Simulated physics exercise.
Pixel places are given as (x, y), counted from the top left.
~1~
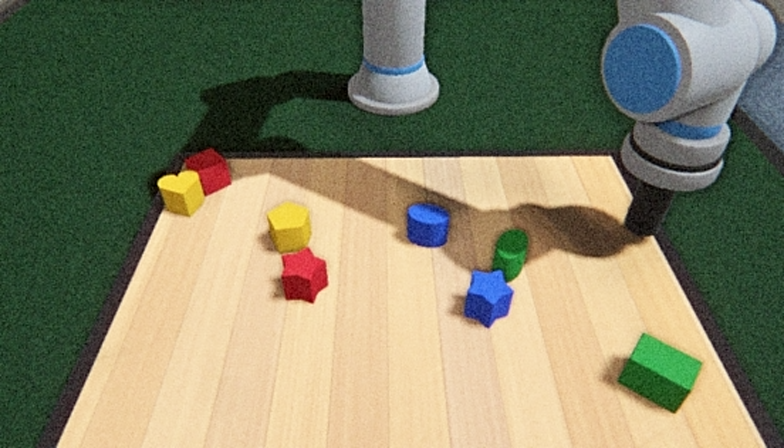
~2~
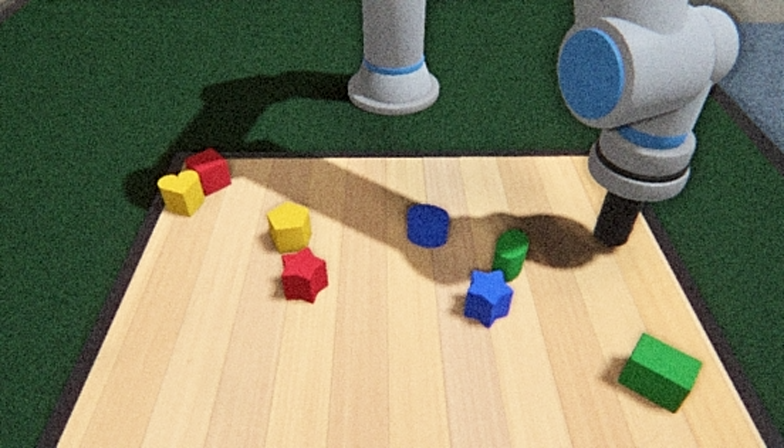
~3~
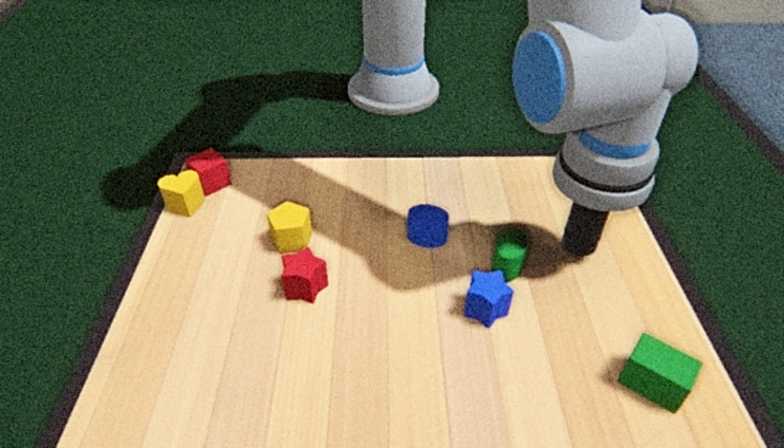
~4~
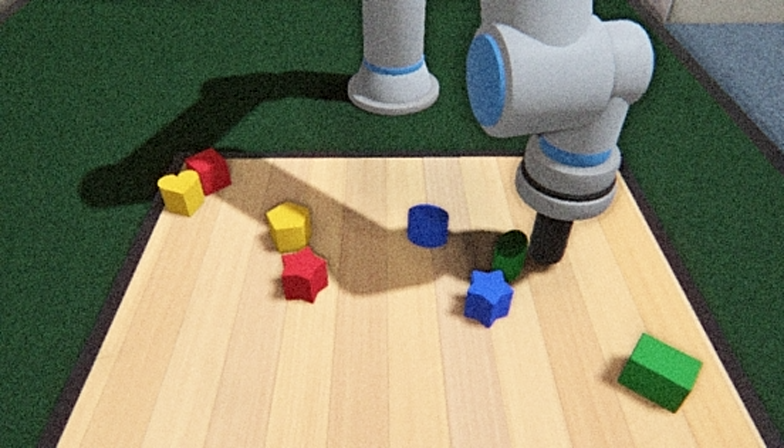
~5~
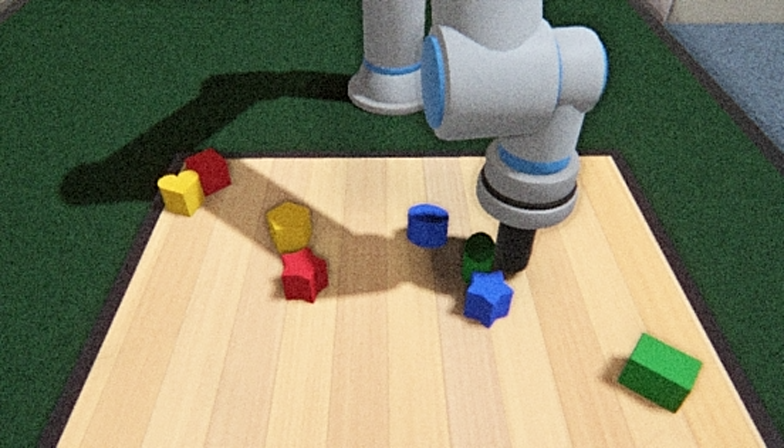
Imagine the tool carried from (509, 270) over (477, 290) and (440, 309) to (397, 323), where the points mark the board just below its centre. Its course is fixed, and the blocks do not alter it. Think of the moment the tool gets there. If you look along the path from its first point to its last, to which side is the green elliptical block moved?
Side: Right.
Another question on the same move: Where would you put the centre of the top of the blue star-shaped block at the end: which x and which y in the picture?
It is at (484, 302).
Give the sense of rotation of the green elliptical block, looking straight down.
Its spin: Clockwise.
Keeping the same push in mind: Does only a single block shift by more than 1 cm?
I expect not.
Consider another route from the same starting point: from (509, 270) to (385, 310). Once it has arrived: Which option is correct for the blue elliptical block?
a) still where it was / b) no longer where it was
The correct letter is a.
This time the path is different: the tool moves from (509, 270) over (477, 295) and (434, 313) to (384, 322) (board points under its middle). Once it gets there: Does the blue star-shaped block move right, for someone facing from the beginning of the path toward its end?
That would be a no.
What follows on the original path. One third of the way, tool at (478, 281); green elliptical block at (453, 248), turned 20° clockwise; blue star-shaped block at (488, 292).
Two thirds of the way, tool at (441, 300); green elliptical block at (452, 247), turned 20° clockwise; blue star-shaped block at (484, 302), turned 40° anticlockwise.
At the end, tool at (397, 314); blue elliptical block in place; green elliptical block at (452, 247), turned 20° clockwise; blue star-shaped block at (484, 302), turned 40° anticlockwise.
